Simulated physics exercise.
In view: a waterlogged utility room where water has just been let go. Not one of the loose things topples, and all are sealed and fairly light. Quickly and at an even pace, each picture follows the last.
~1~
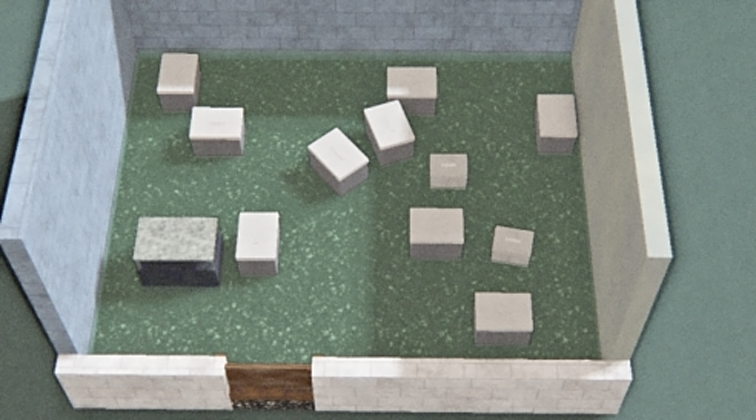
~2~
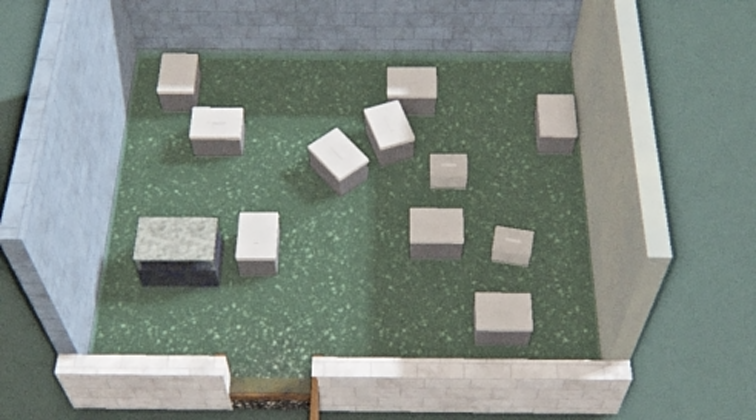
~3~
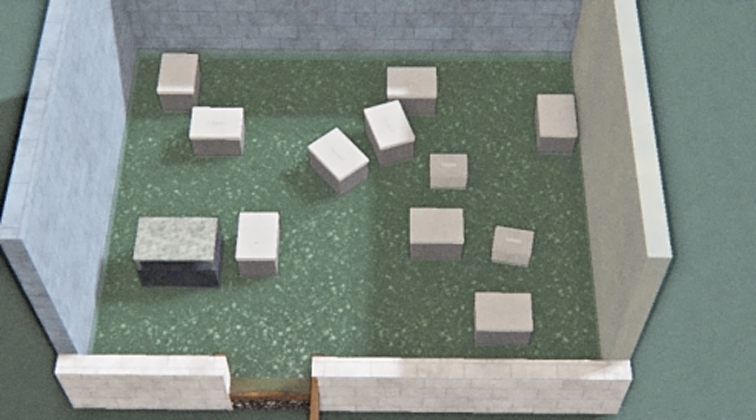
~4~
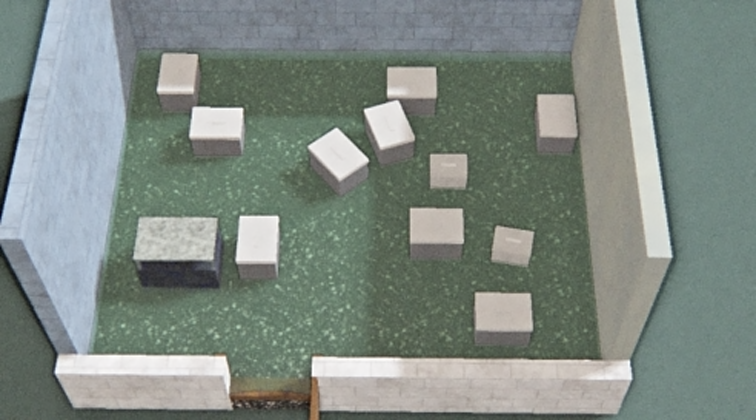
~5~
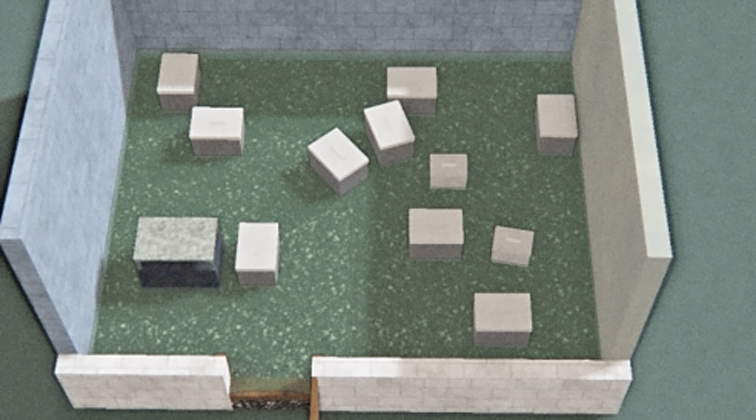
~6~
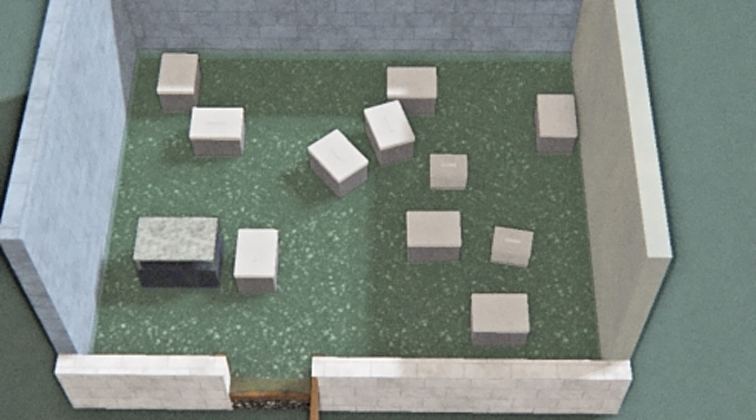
Walled room with a green speckled floor and scattered pale blocks, a small wooden gate opening, then a few blocks shifting very slightly.
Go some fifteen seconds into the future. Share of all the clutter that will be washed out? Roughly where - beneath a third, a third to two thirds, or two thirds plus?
The result is a small share, below a third.
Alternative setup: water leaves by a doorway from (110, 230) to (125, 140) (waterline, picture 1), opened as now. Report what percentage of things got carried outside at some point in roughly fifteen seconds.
I'd say some 40 in a hundred.
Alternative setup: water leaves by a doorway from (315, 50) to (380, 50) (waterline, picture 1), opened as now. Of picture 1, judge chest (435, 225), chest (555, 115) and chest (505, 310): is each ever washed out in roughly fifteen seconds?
Answer, item by item: Not lost, not lost, not lost.
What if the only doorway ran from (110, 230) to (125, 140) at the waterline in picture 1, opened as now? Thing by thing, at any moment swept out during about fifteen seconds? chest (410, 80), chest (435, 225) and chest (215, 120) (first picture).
Object one: Remains; object two: Remains; object three: Leaves.
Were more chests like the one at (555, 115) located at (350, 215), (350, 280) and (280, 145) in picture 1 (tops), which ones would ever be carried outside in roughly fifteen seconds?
The three, in sequence: Departs, departs and remains behind.
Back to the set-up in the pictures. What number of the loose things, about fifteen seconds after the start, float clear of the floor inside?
Count: 9.
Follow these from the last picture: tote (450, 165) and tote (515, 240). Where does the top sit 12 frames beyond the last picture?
(430, 191) and (492, 262), about.
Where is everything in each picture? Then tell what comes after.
The first frame shows a chest at (257, 235), afloat; a chest at (437, 224) floats; 0 of 11 have shifted.
The second frame shows a chest at (257, 235), afloat; a chest at (437, 224), afloat; 0 of 11 have shifted.
The third frame shows a chest at (257, 235) floats; a chest at (437, 224), afloat; 0 of 11 have shifted.
The fourth frame shows a chest at (257, 238) floats; a chest at (437, 224) floats; 0 of 11 have shifted.
The fifth frame shows a chest at (257, 246) floats, close to its start; a chest at (436, 225), afloat; 1 of 11 have shifted.
The sixth frame shows a chest at (256, 252) floats, close to its start; a chest at (434, 228), afloat, close to its start; 1 of 11 have shifted.
A moment on, 0 of 11 are out; 11 afloat.
Next, 1 of 11 are out; 10 afloat.
Later, 1 of 11 are out; 10 afloat.
In the end, 2 of 11 are out; 9 afloat.
